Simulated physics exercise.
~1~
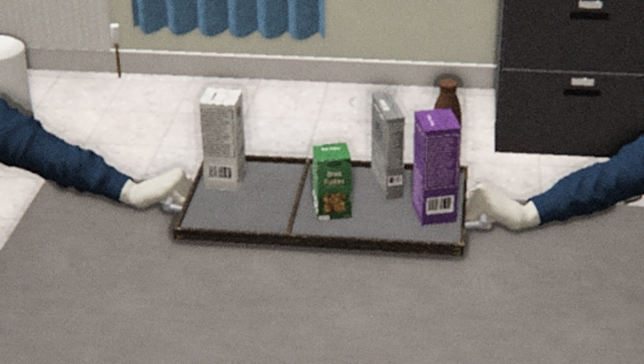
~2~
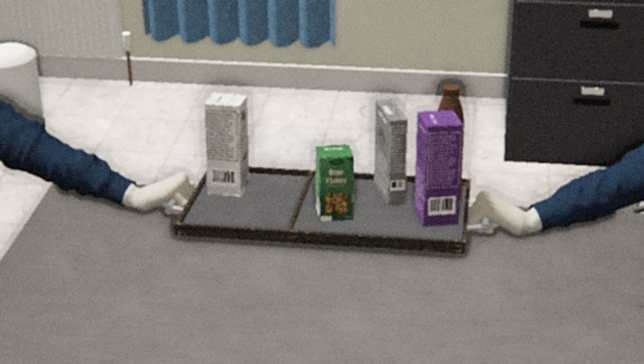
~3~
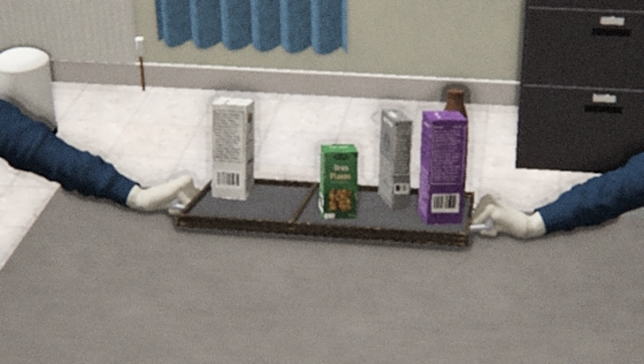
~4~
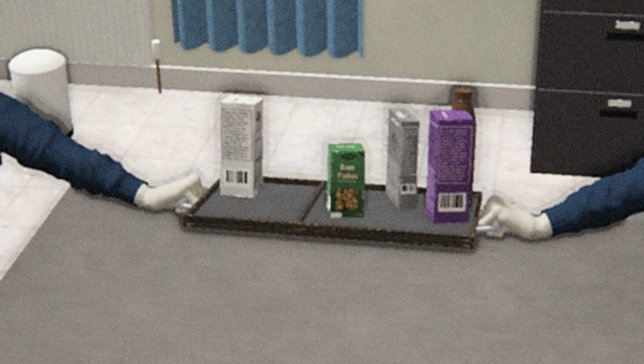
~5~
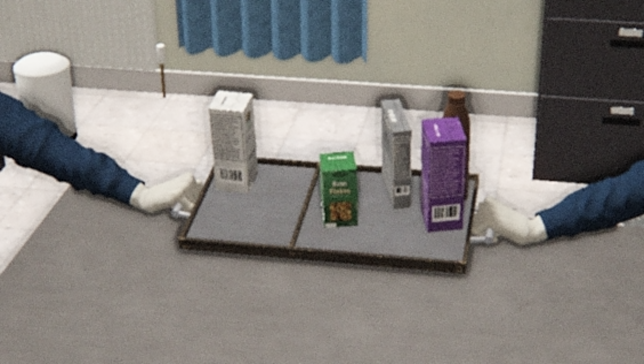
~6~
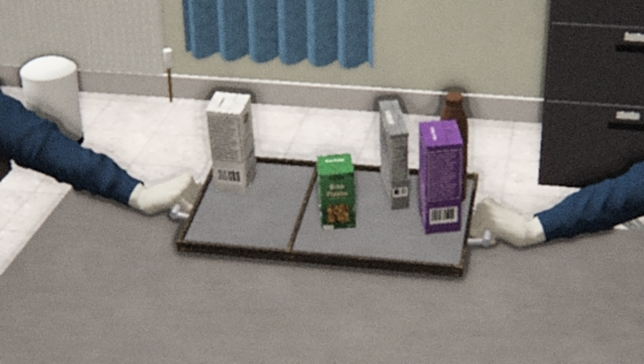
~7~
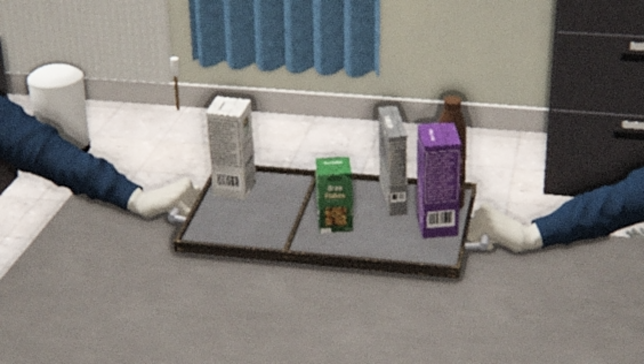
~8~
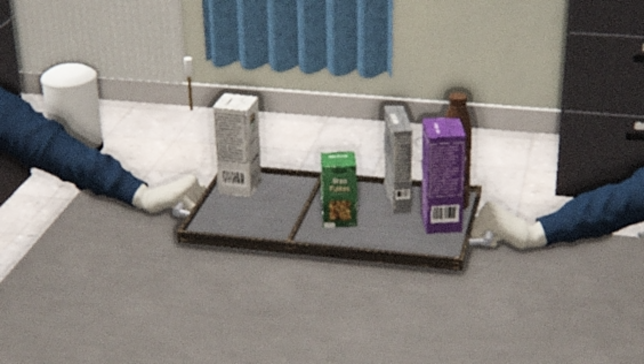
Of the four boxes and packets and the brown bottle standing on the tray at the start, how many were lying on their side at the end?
None of them were lying down at the end. The brown bottle and the white, green, grey and purple packages were all still standing.
